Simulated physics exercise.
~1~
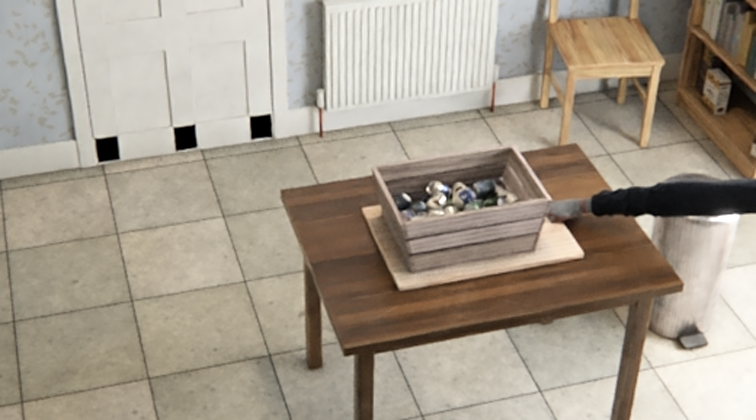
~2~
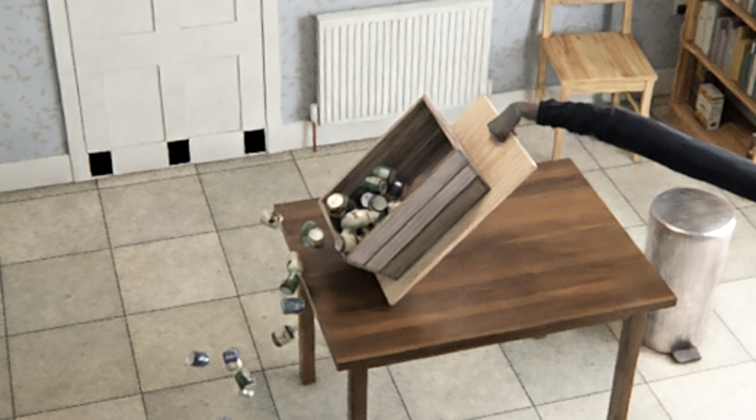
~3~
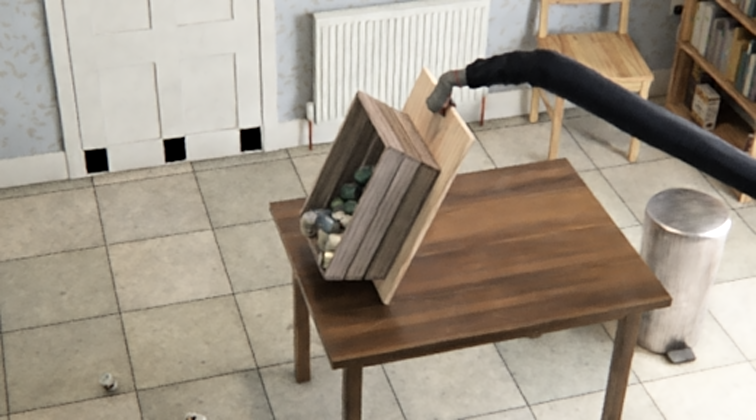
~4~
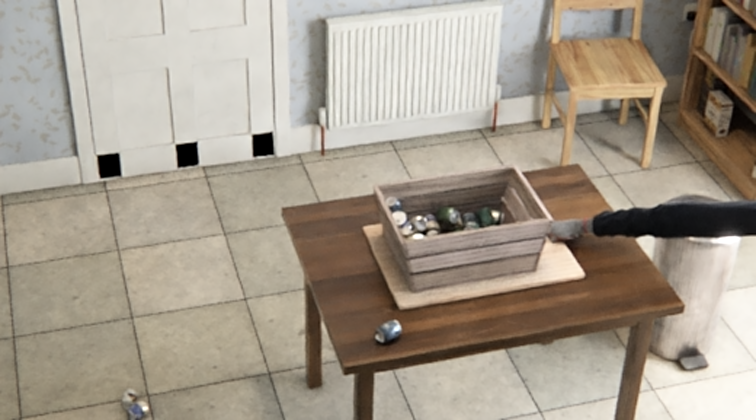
At first, a wooden tote filled with small, shiny cans sits on a plywood board on a brown table, with a dark, hose-like arm reaching in from the right to the board's edge. The arm raises the right end of the board, tipping the tote steeply to the left. Several cans tumble over its low side and drop past the table's edge toward the tiled floor. The board tilts even more steeply, while many cans stay bunched inside the tote. Finally, the board lies flat again, with the tote still partly filled, one can resting on the table and another on the floor.
